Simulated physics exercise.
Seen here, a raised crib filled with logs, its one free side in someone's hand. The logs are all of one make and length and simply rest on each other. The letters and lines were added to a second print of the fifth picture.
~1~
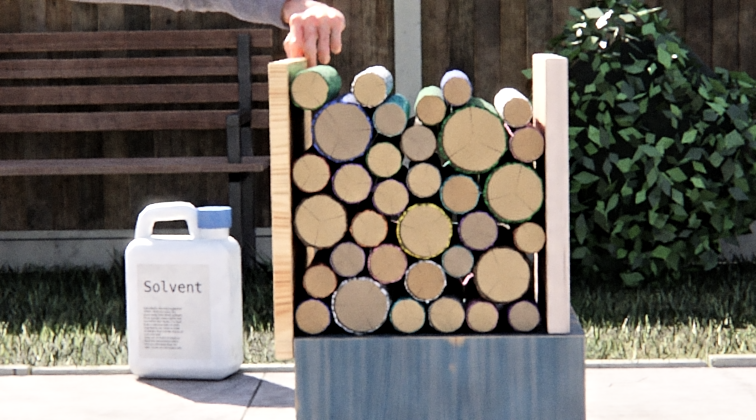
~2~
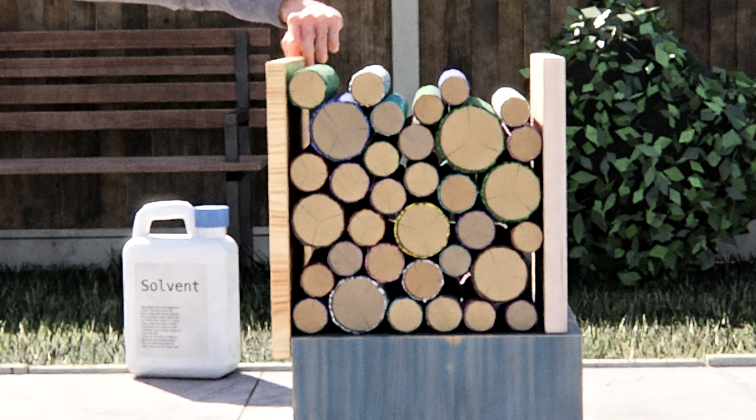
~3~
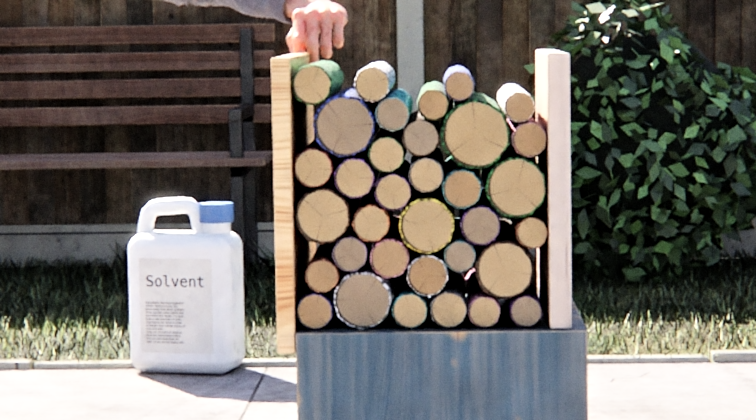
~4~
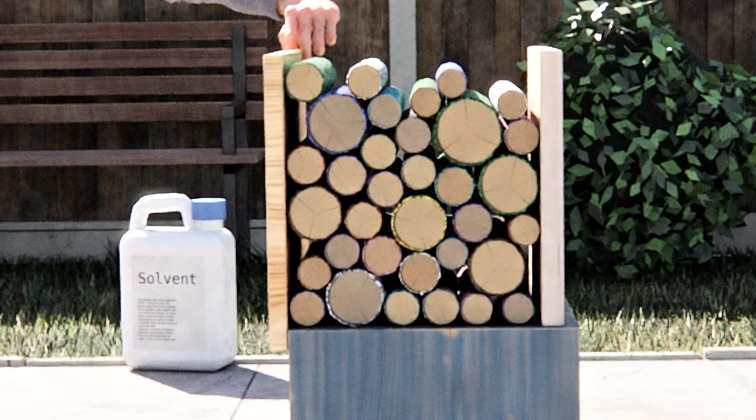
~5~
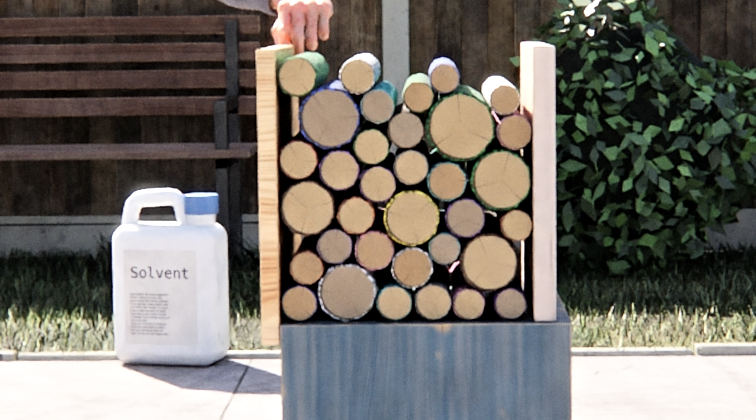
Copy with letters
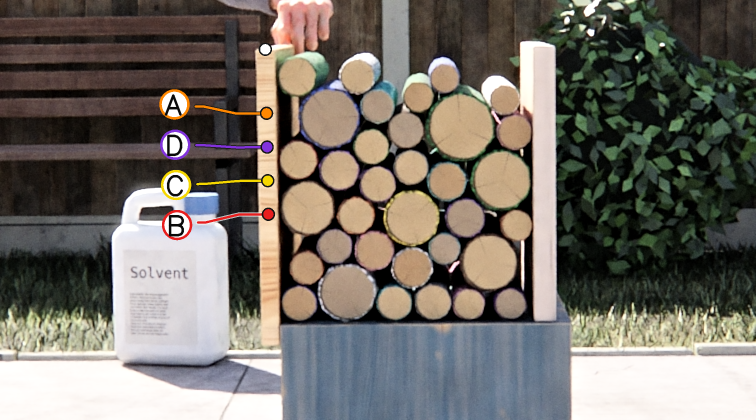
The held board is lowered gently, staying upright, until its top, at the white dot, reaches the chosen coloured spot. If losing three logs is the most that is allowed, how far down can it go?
Lower it to C and no more.
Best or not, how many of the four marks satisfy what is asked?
Three of the four.
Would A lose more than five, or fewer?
It loses fewer than five.
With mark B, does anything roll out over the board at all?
Yes, at B.
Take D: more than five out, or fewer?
It loses fewer than five.
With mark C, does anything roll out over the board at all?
At C: Yes.
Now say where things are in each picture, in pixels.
The first picture shows a log (524, 316); a log (348, 260); a log (478, 230).
The second picture shows a log (476, 230); a log (308, 172).
The third picture shows a log (344, 126); a log (432, 104).
The fourth picture shows side board (288, 189); a log (307, 308).
The fifth picture shows a log (510, 303); a log (335, 246); a log (465, 218).
On the marked copy, A at (266, 114); B at (268, 214); C at (268, 181); D at (267, 147); the white dot at (265, 50).
With C. Early on, top of the board (277, 110).
Further on, top of the board (278, 178).
At the end, top of the board (278, 180), one out over the board.
As for the rest, A none out over the board; B more than three out over the board; D one out over the board.
